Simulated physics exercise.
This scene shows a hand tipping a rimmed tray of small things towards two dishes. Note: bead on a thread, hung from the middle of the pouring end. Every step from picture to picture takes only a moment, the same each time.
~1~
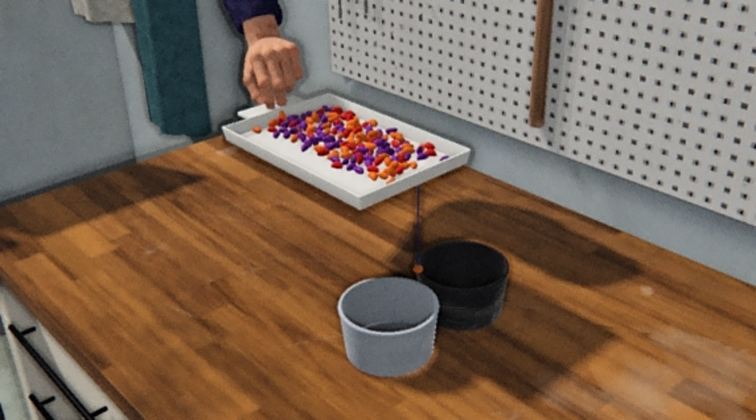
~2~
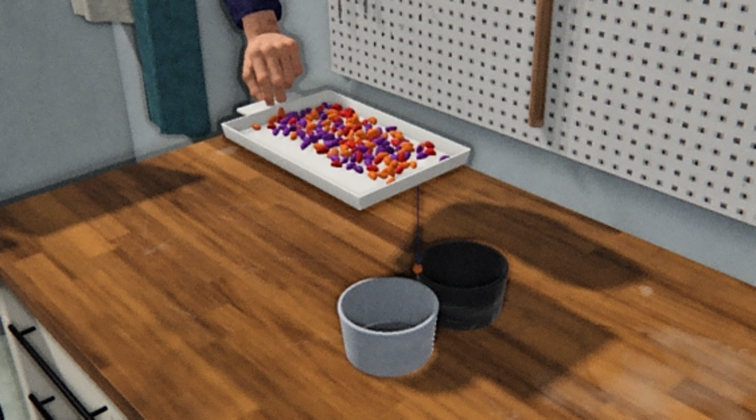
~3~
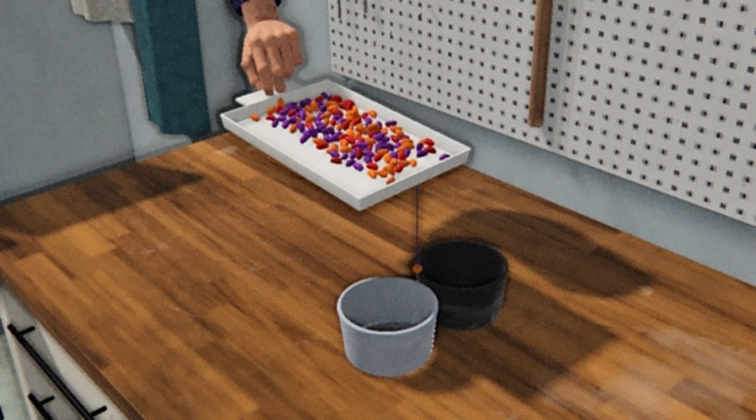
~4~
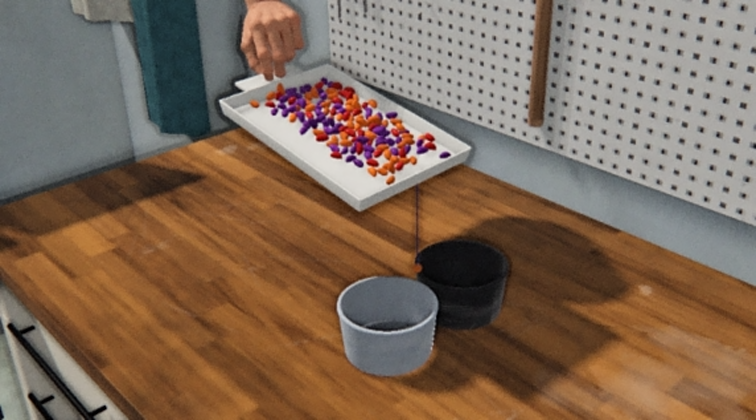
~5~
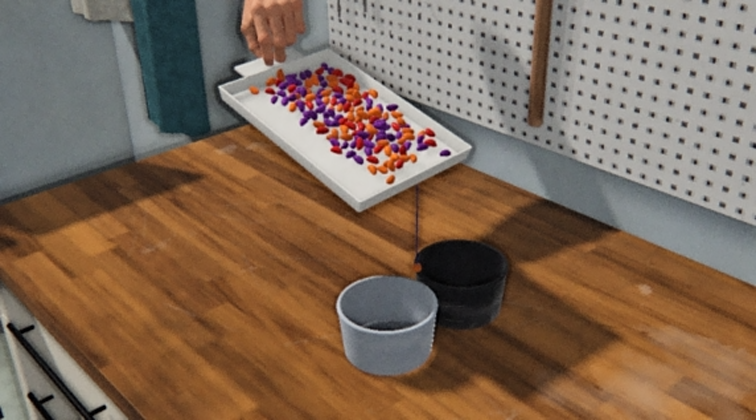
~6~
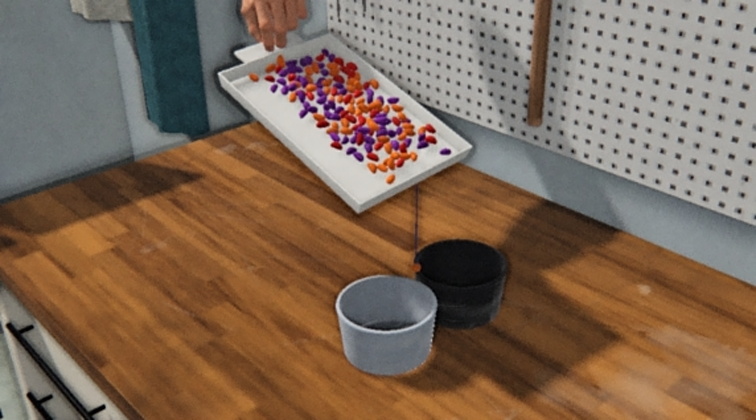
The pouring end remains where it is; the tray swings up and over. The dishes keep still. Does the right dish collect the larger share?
No, the leftmost dish is going to catch more.
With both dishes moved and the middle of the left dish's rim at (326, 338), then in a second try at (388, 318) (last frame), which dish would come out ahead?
At the first spot the right-side one comes out ahead, at the second spot the left-side one.
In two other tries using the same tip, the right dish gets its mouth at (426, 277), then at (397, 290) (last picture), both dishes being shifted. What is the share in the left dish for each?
I'd say about 30 percent, followed by about 0 percent.
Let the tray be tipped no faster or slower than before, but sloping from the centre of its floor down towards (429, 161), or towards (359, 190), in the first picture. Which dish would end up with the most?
For the first heading it's the dish at right, and for the second it's the dish at left.
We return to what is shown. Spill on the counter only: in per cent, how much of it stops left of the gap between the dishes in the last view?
It amounts to some 30 percent.
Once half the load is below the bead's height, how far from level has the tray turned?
Close to 120 degrees, I reckon.
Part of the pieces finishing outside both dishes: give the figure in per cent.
That works out to something like 50 per cent.
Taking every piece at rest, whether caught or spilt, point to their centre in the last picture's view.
Centre at rest: Close to (411, 356).
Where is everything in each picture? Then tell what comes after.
In the first picture, corners of the pouring end at (360, 195) and (467, 149), level; middle of the load at (351, 141), jelly beans; left dish at (422, 344); right dish at (496, 300); bead on its thread at (418, 269).
In the second picture, corners of the pouring end at (360, 195) and (467, 149), level; middle of the load at (351, 139).
In the third picture, corners of the pouring end at (360, 196) and (467, 149), tipped barely, lowest at the left corner; middle of the load at (350, 133).
In the fourth picture, corners of the pouring end at (360, 198) and (467, 147), tipped a little, lowest at the left corner; middle of the load at (350, 125).
In the fifth picture, corners of the pouring end at (360, 199) and (468, 147), tipped a little, lowest at the left corner; middle of the load at (351, 117).
In the sixth picture, corners of the pouring end at (360, 201) and (468, 146), tipped clearly, lowest at the left corner; middle of the load at (351, 109); left dish at (420, 342); right dish at (493, 299).
Soon after the last picture, tray tipped steeply; nearly all on the tray; a stray few in the left dish; a stray few in the air.
A little later, tray tipped past a quarter turn; nearly all on the tray; a stray few in the left dish; a small part outside both; a stray few in the air.
Later still, tray tipped past a quarter turn; about half in the left dish; a stray few in the right dish; about half outside both.
At rest, tray tipped past a quarter turn; about half in the left dish; a stray few in the right dish; about half outside both.
